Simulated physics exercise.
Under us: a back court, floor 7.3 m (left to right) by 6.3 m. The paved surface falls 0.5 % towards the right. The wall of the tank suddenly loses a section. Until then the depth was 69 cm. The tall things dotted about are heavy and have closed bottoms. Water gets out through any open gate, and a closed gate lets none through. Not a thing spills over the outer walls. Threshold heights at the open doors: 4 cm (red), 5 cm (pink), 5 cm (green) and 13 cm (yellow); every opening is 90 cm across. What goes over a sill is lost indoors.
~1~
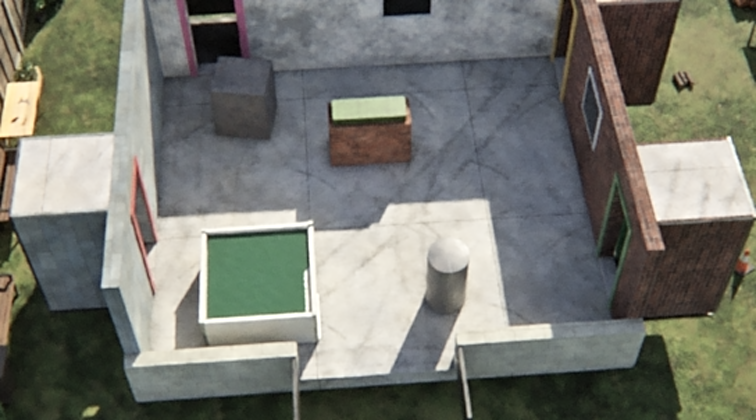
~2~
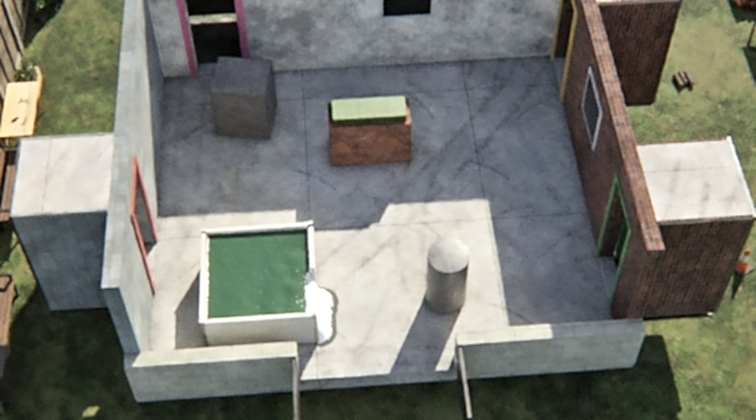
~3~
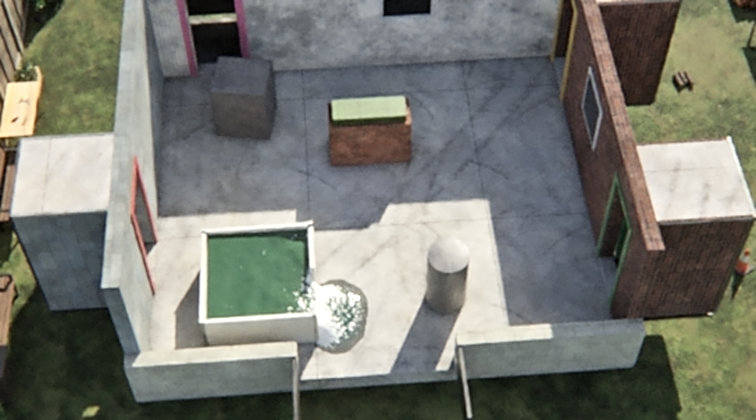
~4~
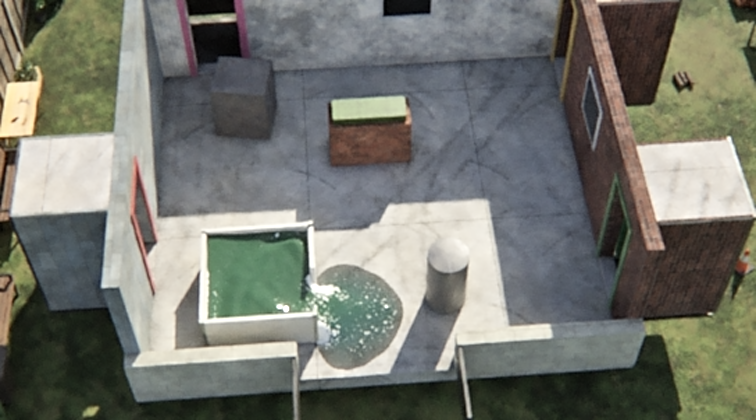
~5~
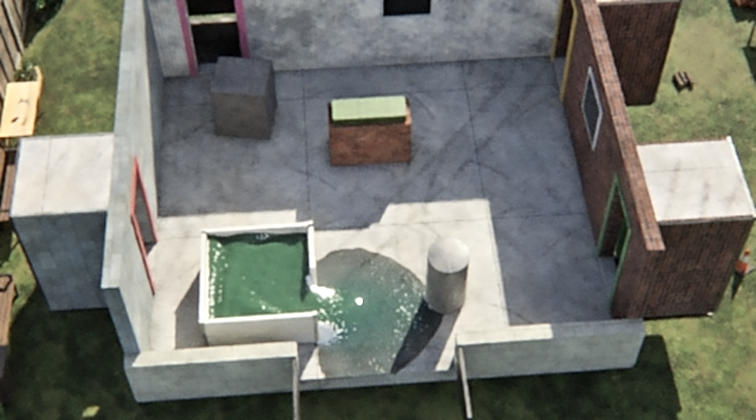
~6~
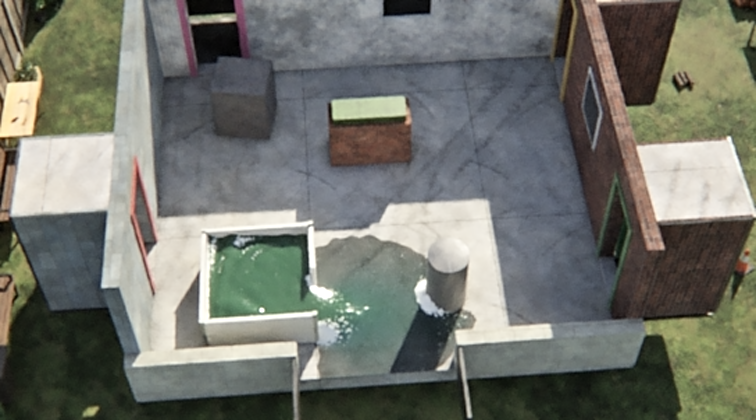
The clip opens on a roofless, walled courtyard with a still, white-rimmed tank of green water at the lower left. Water bursts from the tank's right side in white froth, then fans rightward across the pale paving, spreading around the base of a grey cylinder as the tank's surface ripples and sinks slightly.
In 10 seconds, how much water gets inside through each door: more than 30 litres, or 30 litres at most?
As I see it, red door: Short; pink door: Short; green door: Surplus; yellow door: Short.
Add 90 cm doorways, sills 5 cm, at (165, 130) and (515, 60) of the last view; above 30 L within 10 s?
The first doorway stays inside and the second goes beyond.
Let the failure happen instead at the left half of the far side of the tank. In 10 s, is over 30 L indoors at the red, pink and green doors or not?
Red falls short; pink exceeds; green falls short.
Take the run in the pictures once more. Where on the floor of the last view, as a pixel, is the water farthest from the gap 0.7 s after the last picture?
Near (602, 345).
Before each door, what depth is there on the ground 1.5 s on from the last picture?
Readings (cm): Red = 0; pink = 0; green = 8; yellow = 0.
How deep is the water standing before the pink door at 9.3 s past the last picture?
The depth there is near 2.5 cm.
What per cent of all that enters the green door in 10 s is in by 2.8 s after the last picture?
Roughly 35%.
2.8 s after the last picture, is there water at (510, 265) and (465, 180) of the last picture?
I'd say drenched, then drenched.
Then, 0.7 s after the last picture water covers 20 % of the floor and is deepest (34 cm) near (324, 324); red door not reached, pink door not reached, green door not reached, yellow door not reached.
Then, 1.5 s after the last picture water covers 30 % of the floor and is deepest (30 cm) near (613, 345); red door not reached, pink door not reached, green door 8 cm at the sill, 0 L in, yellow door not reached.
Then, 2.8 s after the last picture water covers 40 % of the floor and is deepest (18 cm) near (602, 345); red door not reached, pink door not reached, green door 12 cm at the sill, 31 L in, yellow door 4 cm at the sill, 0 L in.
Then, 5.3 s after the last picture water covers 50 % of the floor and is deepest (14 cm) near (552, 78); red door not reached, pink door not reached, green door 9 cm at the sill, 74 L in, yellow door 11 cm at the sill, 0 L in.
Then, 9.3 s after the last picture water covers 60 % of the floor and is deepest (8 cm) near (552, 78); red door not reached, pink door 2 cm at the sill, 0 L in, green door 5 cm at the sill, 88 L in, yellow door 8 cm at the sill, 0 L in.
